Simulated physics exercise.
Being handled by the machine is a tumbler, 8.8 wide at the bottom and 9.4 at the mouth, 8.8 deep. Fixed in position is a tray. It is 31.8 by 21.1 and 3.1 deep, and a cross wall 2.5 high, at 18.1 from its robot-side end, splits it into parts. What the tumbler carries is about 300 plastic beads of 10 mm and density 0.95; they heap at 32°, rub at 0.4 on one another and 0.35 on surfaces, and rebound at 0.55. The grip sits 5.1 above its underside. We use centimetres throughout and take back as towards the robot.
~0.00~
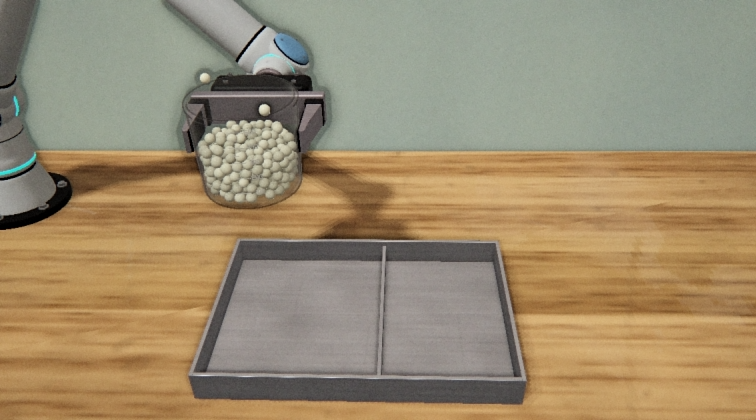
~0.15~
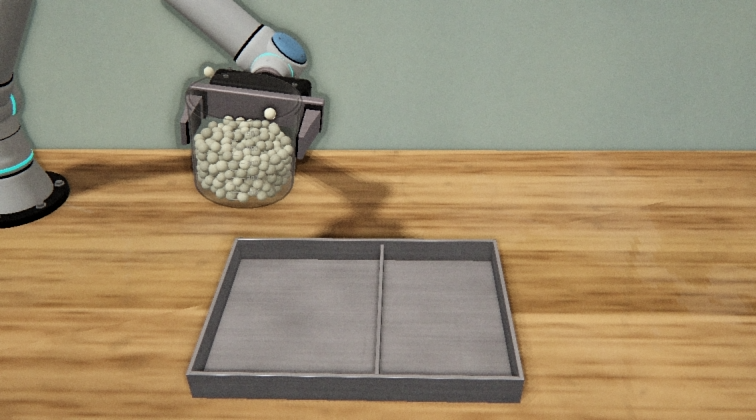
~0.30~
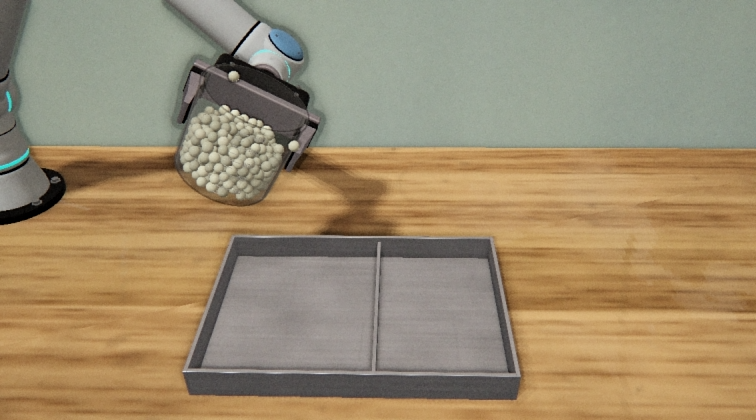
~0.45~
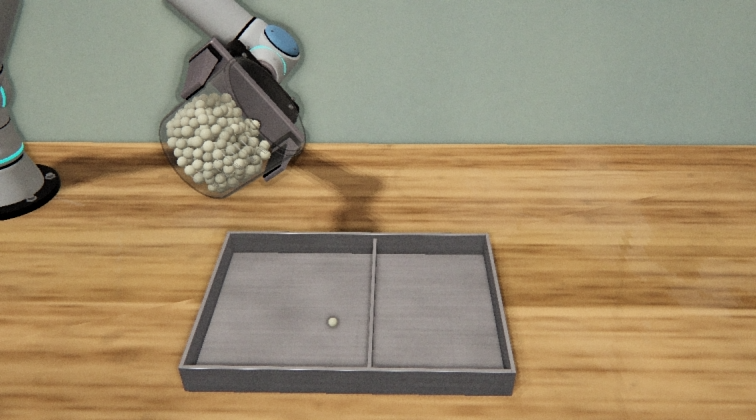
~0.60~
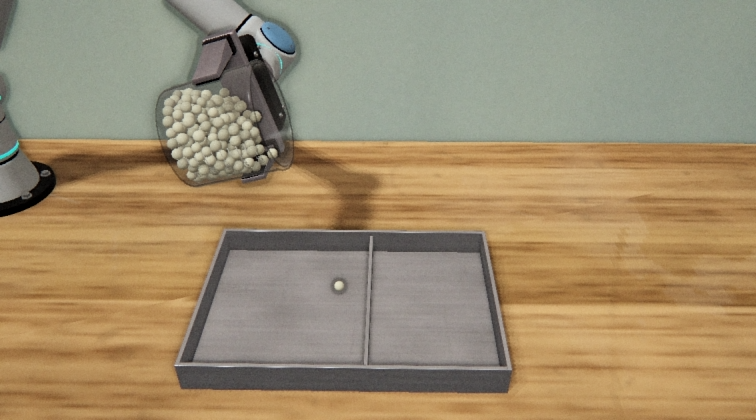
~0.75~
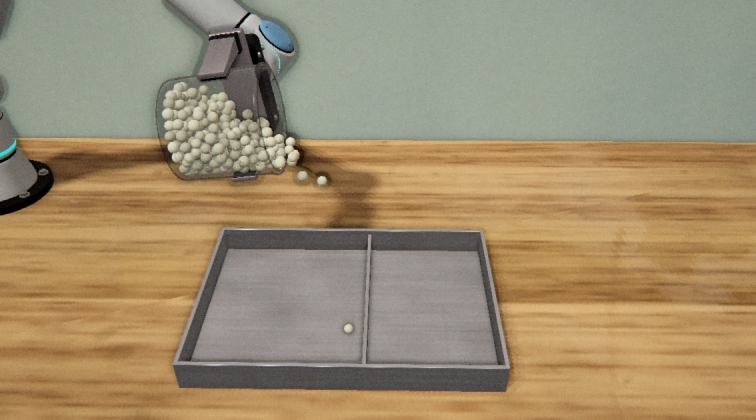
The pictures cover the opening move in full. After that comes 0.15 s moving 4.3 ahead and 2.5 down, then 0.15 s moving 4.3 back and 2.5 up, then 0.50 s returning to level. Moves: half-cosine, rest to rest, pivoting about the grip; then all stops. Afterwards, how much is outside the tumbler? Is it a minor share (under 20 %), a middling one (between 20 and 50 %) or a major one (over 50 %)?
A middling share.
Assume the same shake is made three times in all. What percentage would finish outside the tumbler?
Probably about 65 in a hundred.
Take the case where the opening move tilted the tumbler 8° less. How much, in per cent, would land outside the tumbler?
Then about 15 per cent.
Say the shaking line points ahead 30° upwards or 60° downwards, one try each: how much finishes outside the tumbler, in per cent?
60 and 15 %.
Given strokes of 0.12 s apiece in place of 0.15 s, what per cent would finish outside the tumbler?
45 %.
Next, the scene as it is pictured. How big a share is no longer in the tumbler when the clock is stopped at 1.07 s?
Roughly 30 percent is out.
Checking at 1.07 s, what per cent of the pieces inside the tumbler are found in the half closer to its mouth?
Some 50 percent is in that half.
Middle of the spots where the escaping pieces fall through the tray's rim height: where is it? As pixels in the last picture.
Their middle sits near (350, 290).
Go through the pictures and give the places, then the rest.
In the first picture, the tumbler middle at (248, 143), level; upper third of the load around (247, 145), from x 205 to 295, top at y 80; 305 in the tumbler.
In the second picture, the tumbler middle at (245, 142), tilted 8° forward; upper third of the load around (234, 144), from x 200 to 290, top at y 70.
In the third picture, the tumbler middle at (239, 138), tilted 28° forward; upper third of the load around (217, 135), from x 185 to 295, top at y 75; 304 in the tumbler, 1 in flight or on a rim.
In the fourth picture, the tumbler middle at (232, 132), tilted 54° forward; upper third of the load around (206, 120), from x 170 to 335, top at y 100; 304 in the tumbler, 1 in the robot-side part.
In the fifth picture, the tumbler middle at (226, 127), tilted 74° forward; upper third of the load around (200, 113), from x 170 to 340, top at y 95; 304 in the tumbler, 1 in flight or on a rim.
In the sixth picture, the tumbler middle at (224, 125), tilted 82° forward; upper third of the load around (197, 118), from x 170 to 350, top at y 85; 302 in the tumbler, 1 in the robot-side part, 2 in flight or on a rim.
After 1.07 s, tilted 82° forward, highest piece 23 above the table; 216 in the tumbler, 12 in the far-side part, 8 in the robot-side part, 69 in flight or on a rim.
After 1.39 s, tilted 19° forward, highest piece 26 above the table; 193 in the tumbler, 71 in the robot-side part, 37 in the far-side part, 1 on the table or floor, 3 in flight or on a rim.
After 1.75 s, level, highest piece 24 above the table; 193 in the tumbler, 73 in the robot-side part, 38 in the far-side part, 1 on the table or floor.
After 2.80 s, level, highest piece 24 above the table; 193 in the tumbler, 73 in the robot-side part, 38 in the far-side part, 1 on the table or floor.
In the end, 193 in the tumbler, 73 in the robot-side part, 38 in the far-side part, 1 on the table or floor. That is 37 % outside the tumbler.
